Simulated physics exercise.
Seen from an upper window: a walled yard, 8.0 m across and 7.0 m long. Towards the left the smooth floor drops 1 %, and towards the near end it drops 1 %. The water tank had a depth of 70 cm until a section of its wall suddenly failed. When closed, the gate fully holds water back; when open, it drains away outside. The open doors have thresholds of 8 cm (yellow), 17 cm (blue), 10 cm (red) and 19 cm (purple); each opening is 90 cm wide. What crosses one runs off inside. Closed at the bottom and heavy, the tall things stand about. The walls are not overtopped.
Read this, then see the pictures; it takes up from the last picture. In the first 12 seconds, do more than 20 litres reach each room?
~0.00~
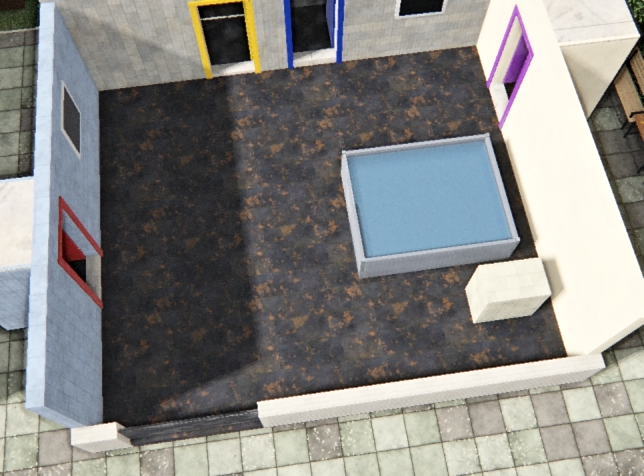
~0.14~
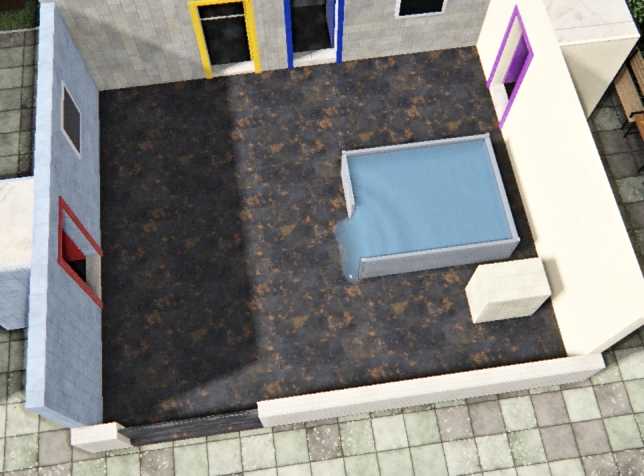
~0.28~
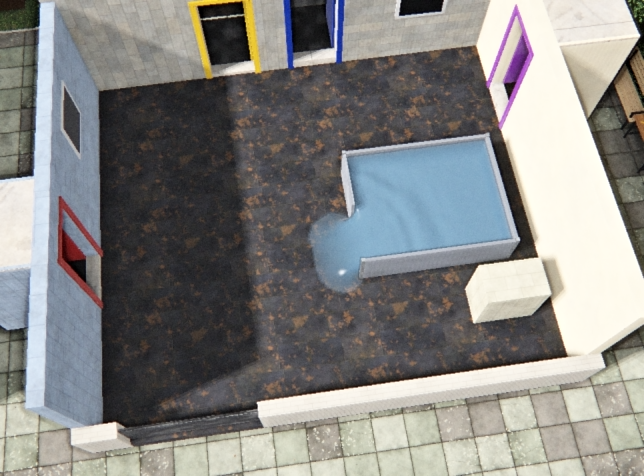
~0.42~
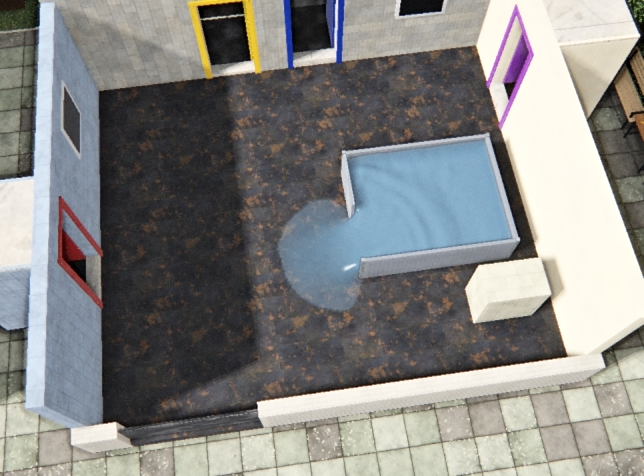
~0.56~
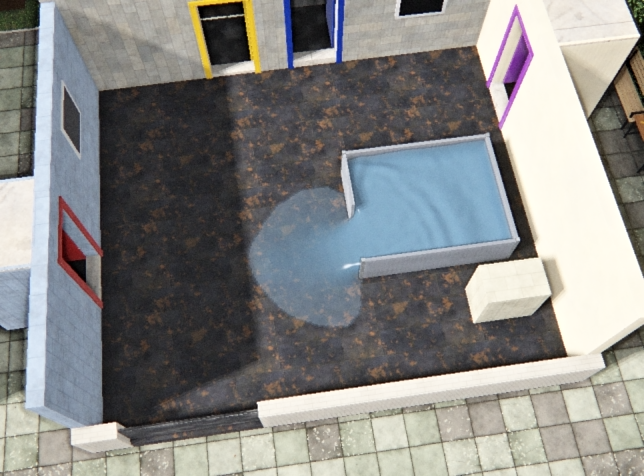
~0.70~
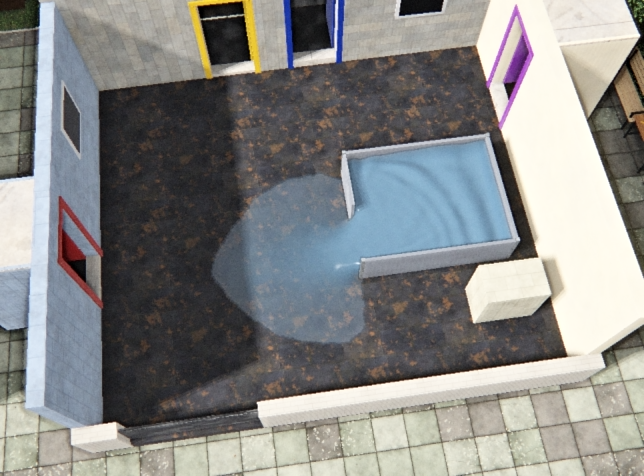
At the yellow door, not that much; at the blue door, not that much; at the red door, more than that; at the purple door, not that much.
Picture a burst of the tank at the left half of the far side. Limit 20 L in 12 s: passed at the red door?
At the red door the limit is not exceeded.
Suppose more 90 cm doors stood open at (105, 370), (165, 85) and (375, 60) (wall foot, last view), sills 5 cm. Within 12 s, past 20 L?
In turn: Beyond it, beyond it, short of it.
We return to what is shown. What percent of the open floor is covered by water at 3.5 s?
I'd guess around 45 %.
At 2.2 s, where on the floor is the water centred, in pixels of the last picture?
Around (343, 246).
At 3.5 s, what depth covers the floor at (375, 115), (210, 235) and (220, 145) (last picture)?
Spot one 0 cm, spot two 4 cm, spot three 1 cm.
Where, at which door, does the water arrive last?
It would be the purple one.
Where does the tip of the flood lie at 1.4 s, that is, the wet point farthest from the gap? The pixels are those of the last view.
That's around (102, 329) in the last picture.
After 1.4 s water covers 30 % of the floor and is deepest (41 cm) near (348, 257); yellow door not reached, blue door not reached, red door 8 cm at the sill, 0 L in, purple door not reached.
After 2.2 s water covers 40 % of the floor and is deepest (55 cm) near (104, 433); yellow door not reached, blue door not reached, red door 24 cm at the sill, 30 L in, purple door not reached.
After 3.5 s water covers 45 % of the floor and is deepest (32 cm) near (169, 424); yellow door not reached, blue door not reached, red door 22 cm at the sill, 128 L in, purple door not reached.
After 7.0 s water covers 65 % of the floor and is deepest (20 cm) near (104, 433); yellow door 5 cm at the sill, 0 L in, blue door 2 cm at the sill, 0 L in, red door 13 cm at the sill, 241 L in, purple door not reached.
After 12.0 s water covers 95 % of the floor and is deepest (14 cm) near (104, 433); yellow door 6 cm at the sill, 0 L in, blue door 3 cm at the sill, 0 L in, red door 12 cm at the sill, 256 L in, purple door 7 cm at the sill, 0 L in.
